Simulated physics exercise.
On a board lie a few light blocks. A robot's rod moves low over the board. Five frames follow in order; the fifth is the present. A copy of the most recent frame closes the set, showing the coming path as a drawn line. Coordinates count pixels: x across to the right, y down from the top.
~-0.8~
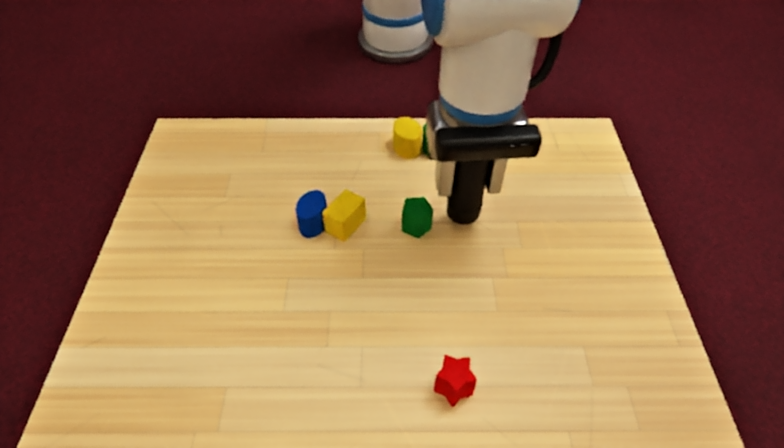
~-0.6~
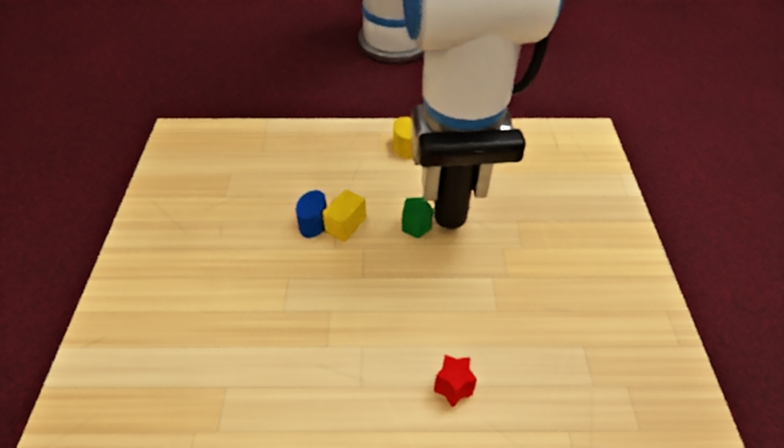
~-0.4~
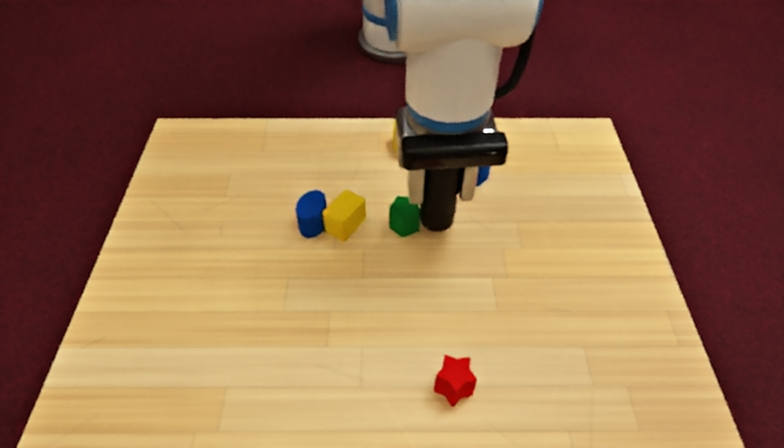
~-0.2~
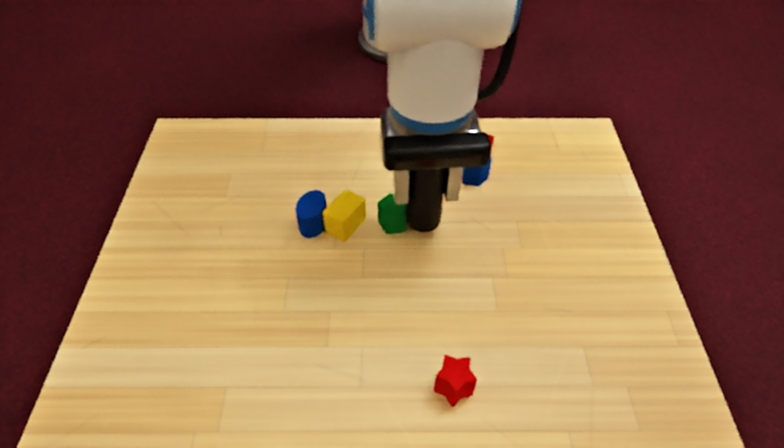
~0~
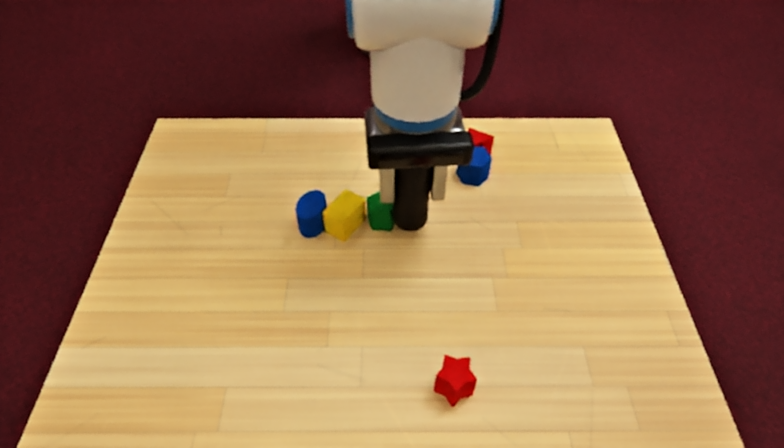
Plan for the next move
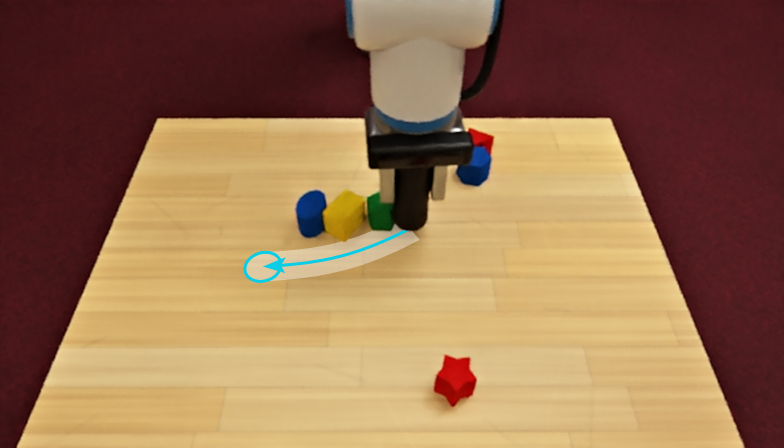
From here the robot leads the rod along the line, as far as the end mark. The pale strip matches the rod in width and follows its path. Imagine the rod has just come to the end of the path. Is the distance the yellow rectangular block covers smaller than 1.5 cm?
Yes
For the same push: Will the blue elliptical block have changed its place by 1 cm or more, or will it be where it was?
It is not moved.
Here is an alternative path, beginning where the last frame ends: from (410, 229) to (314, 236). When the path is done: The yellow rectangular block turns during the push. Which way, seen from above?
The answer is clockwise.
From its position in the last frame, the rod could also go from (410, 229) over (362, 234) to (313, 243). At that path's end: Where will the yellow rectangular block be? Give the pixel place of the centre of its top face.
Expect it around (313, 199).
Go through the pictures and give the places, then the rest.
The first frame shows rod's lower end (463, 213); blue elliptical block (311, 203); yellow rectangular block (344, 205); green pentagon (417, 206).
The second frame shows rod (450, 217); blocks still.
The third frame shows rod (437, 220); green pentagon (405, 206).
The fourth frame shows rod (423, 220); green pentagon (394, 204).
The fifth frame shows rod (410, 219); blue elliptical block (311, 203); yellow rectangular block (344, 205); green pentagon partly hidden.
Drawn move, from (410, 229) through (342, 256) to (263, 267).
What follows on the original path. One third of the way, rod (364, 239); yellow rectangular block (340, 203), turned 15° anticlockwise; green pentagon (370, 200), turned 40° clockwise.
Two thirds of the way, rod (313, 252); yellow rectangular block (340, 203), turned 15° anticlockwise; green pentagon (370, 200), turned 40° clockwise.
At the end, rod (260, 257); blue elliptical block still; yellow rectangular block (340, 203), turned 15° anticlockwise; green pentagon (370, 200), turned 40° clockwise.
